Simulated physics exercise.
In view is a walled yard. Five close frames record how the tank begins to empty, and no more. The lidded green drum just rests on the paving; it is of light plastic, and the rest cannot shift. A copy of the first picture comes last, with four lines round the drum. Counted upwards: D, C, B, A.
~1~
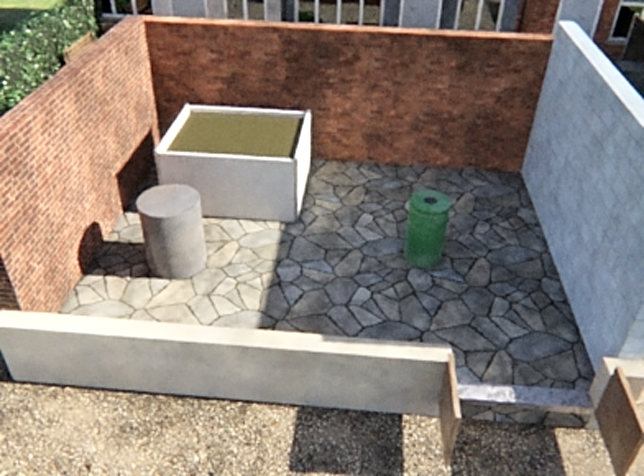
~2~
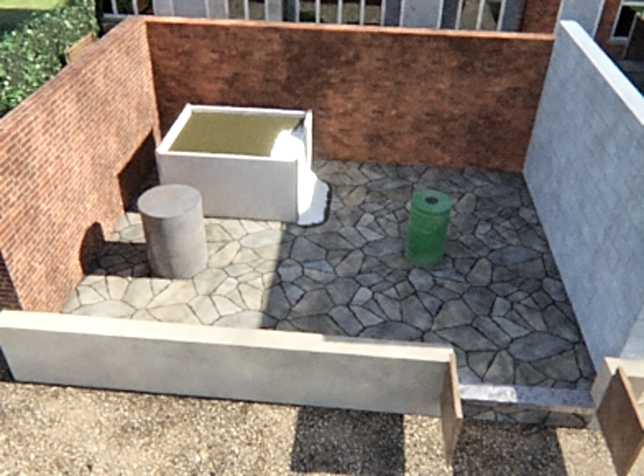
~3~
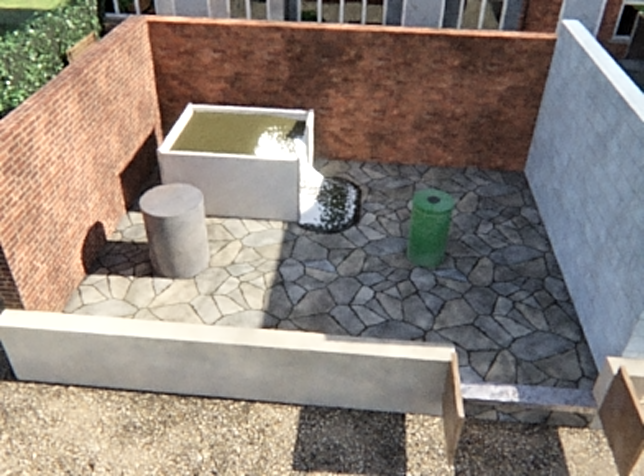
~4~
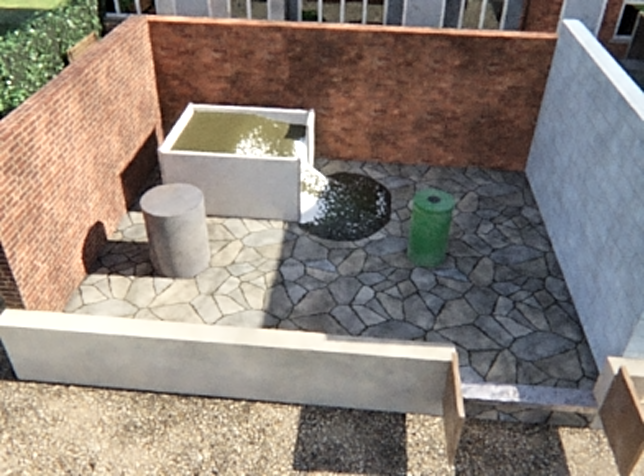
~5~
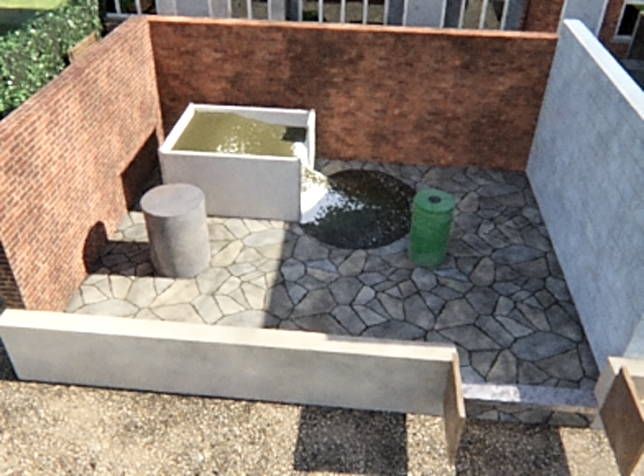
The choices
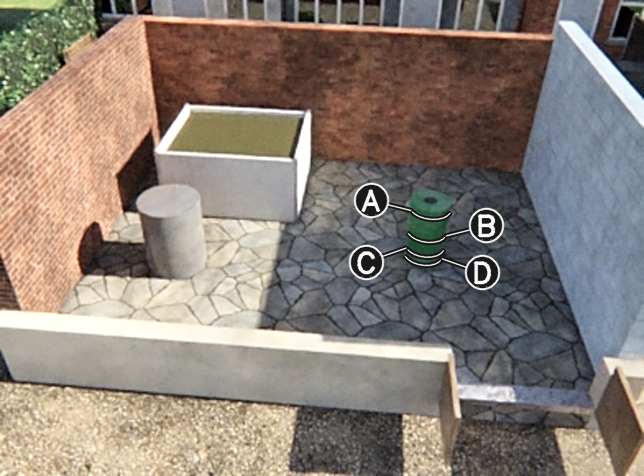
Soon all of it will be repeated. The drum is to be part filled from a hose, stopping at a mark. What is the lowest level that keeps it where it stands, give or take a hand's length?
Line A just does it.
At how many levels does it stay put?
One.
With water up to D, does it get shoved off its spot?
Yes, that goes wrong.
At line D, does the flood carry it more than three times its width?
Yes, it does.
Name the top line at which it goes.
Line B.
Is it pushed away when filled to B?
Yes, that goes wrong.
On the marked copy, A at (431, 219); B at (427, 242); C at (425, 257); D at (424, 265); from the bottom up D, C, B, A.
Choosing A, it does not move.
Choosing B, it is pushed about half its own width away.
Choosing C, it is pushed about 4 times its own width away.
Choosing D, it is washed out through the gate.
